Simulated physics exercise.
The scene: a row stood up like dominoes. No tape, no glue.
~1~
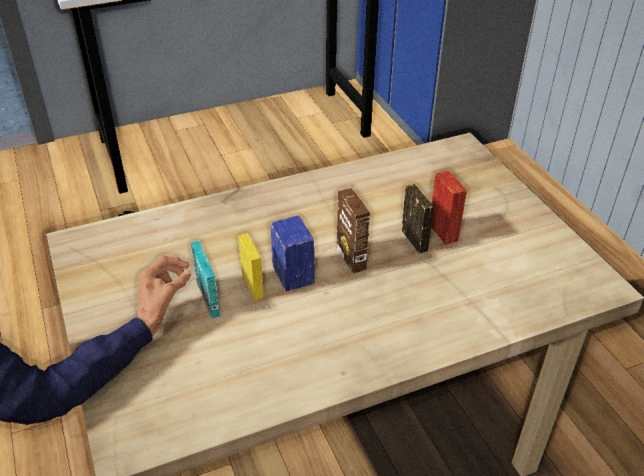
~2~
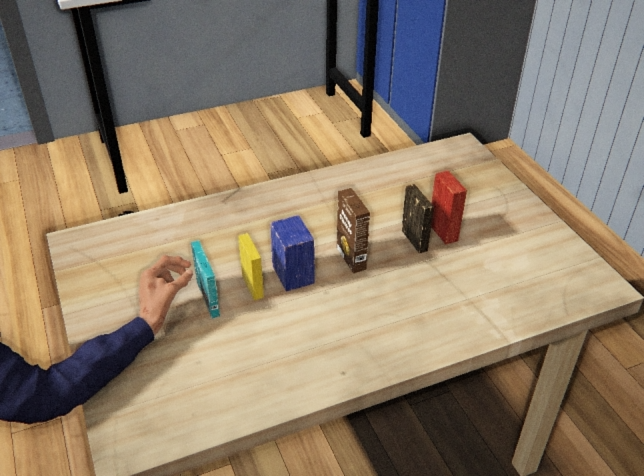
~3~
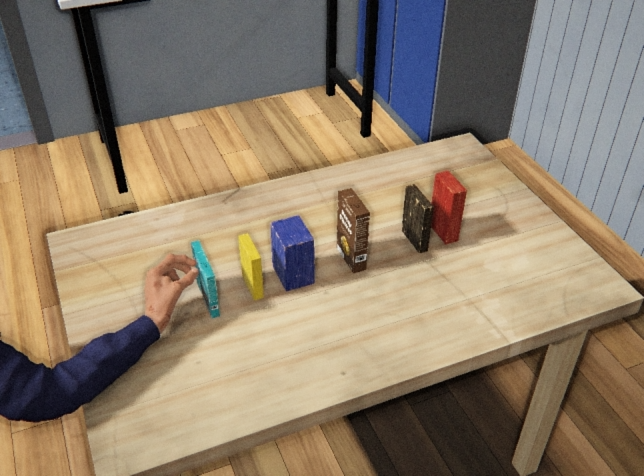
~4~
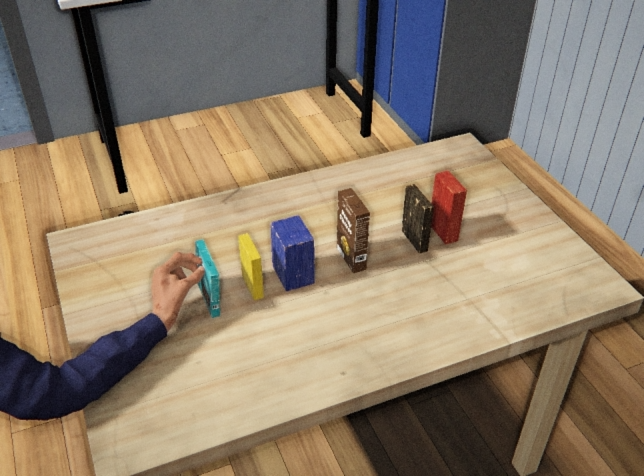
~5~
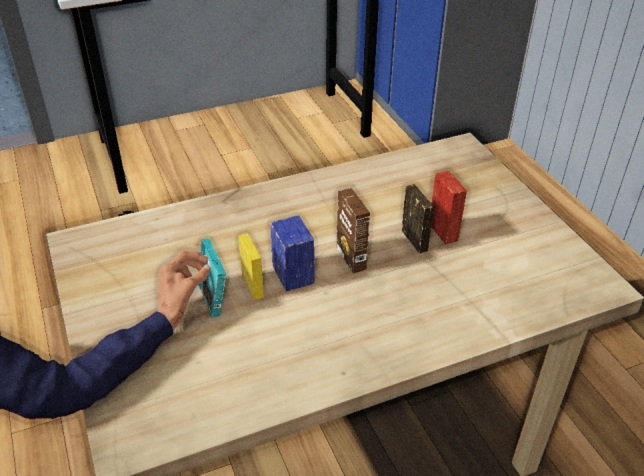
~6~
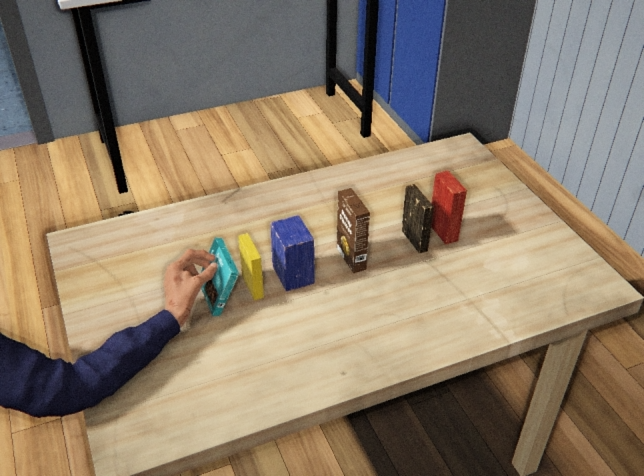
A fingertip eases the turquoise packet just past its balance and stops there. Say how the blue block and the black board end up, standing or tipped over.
The blue block stays upright and the black board stays upright.
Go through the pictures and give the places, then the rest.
The first picture shows blue block (293, 253); black board (417, 219).
The second picture shows yellow block (251, 267); brown packet (353, 231).
The third picture shows yellow block (251, 267); brown packet (353, 231).
The fourth picture shows turquoise packet 4° over; yellow block (251, 267); brown packet (353, 231).
The fifth picture shows turquoise packet 11° over; yellow block (251, 267); brown packet (353, 231).
The sixth picture shows turquoise packet 25° over; blue block (293, 253); black board (417, 219).
Then, 0.20 s after the last picture, turquoise packet 60° over; yellow block tipped 18° from how it was.
Then, 0.40 s after the last picture, turquoise packet 81° over; yellow block tipped 25° from how it was.
Then, 1.20 s after the last picture, turquoise packet 90° over; yellow block tipped 25° from how it was.
Then, 2.40 s after the last picture, blue block resting near (292, 254); black board resting near (417, 219).
At rest, left askew, yellow block; the other 3 in place. Seen from the same camera at the end, blue block near (292, 254), black board near (417, 219).
